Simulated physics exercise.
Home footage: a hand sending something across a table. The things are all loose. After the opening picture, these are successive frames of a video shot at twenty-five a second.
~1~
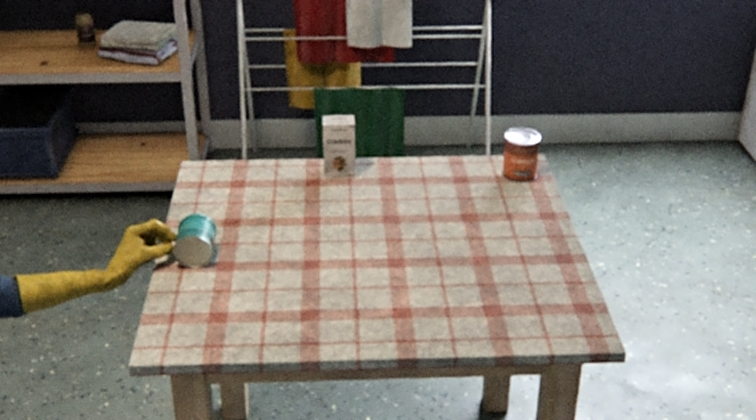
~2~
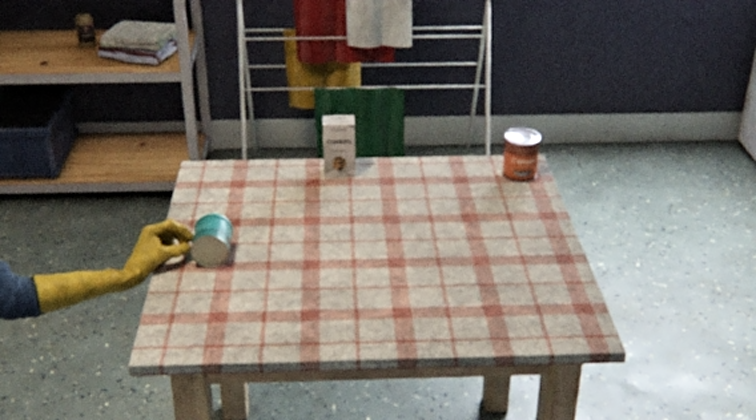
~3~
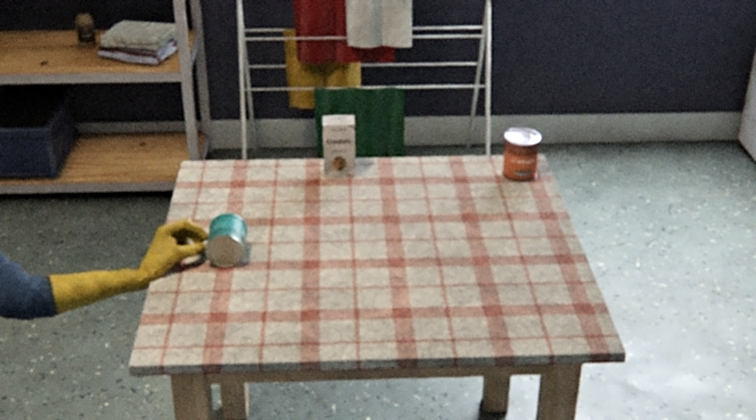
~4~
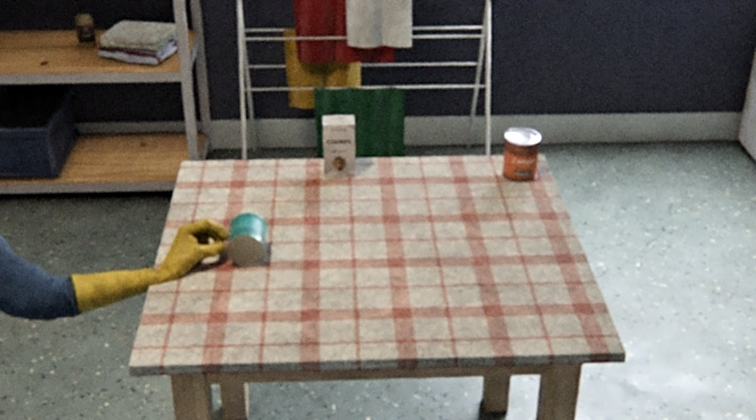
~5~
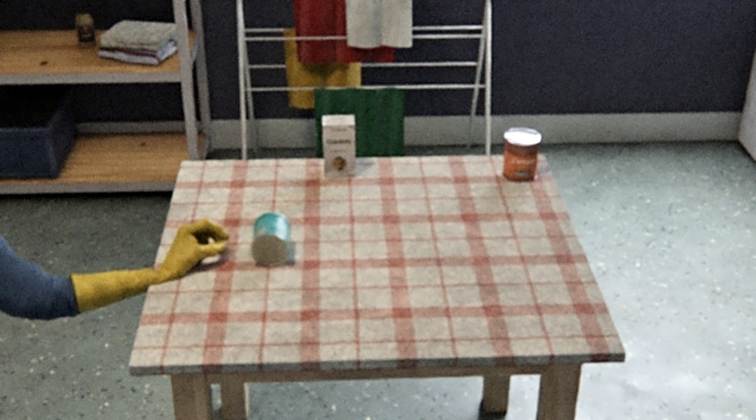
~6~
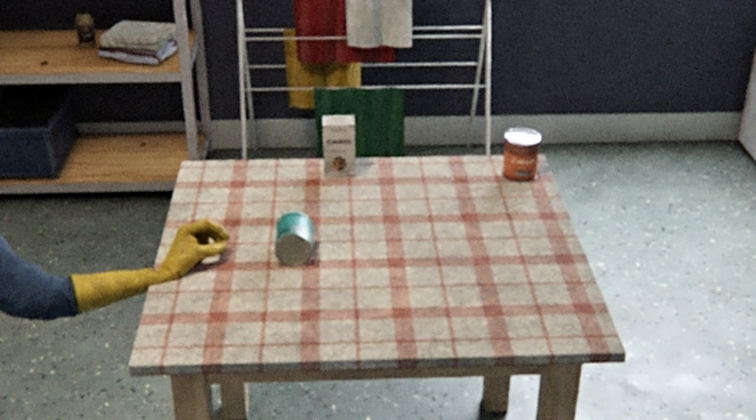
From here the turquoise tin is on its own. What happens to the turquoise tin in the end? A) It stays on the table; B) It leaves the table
B, it leaves the table.
Then, 0.30 s after the last picture, turquoise tin rolled well along near (452, 236).
Then, 0.70 s after the last picture, turquoise tin now off the table.
Then, 1.10 s after the last picture, things are still on the move.
By the end, off the table, turquoise tin.
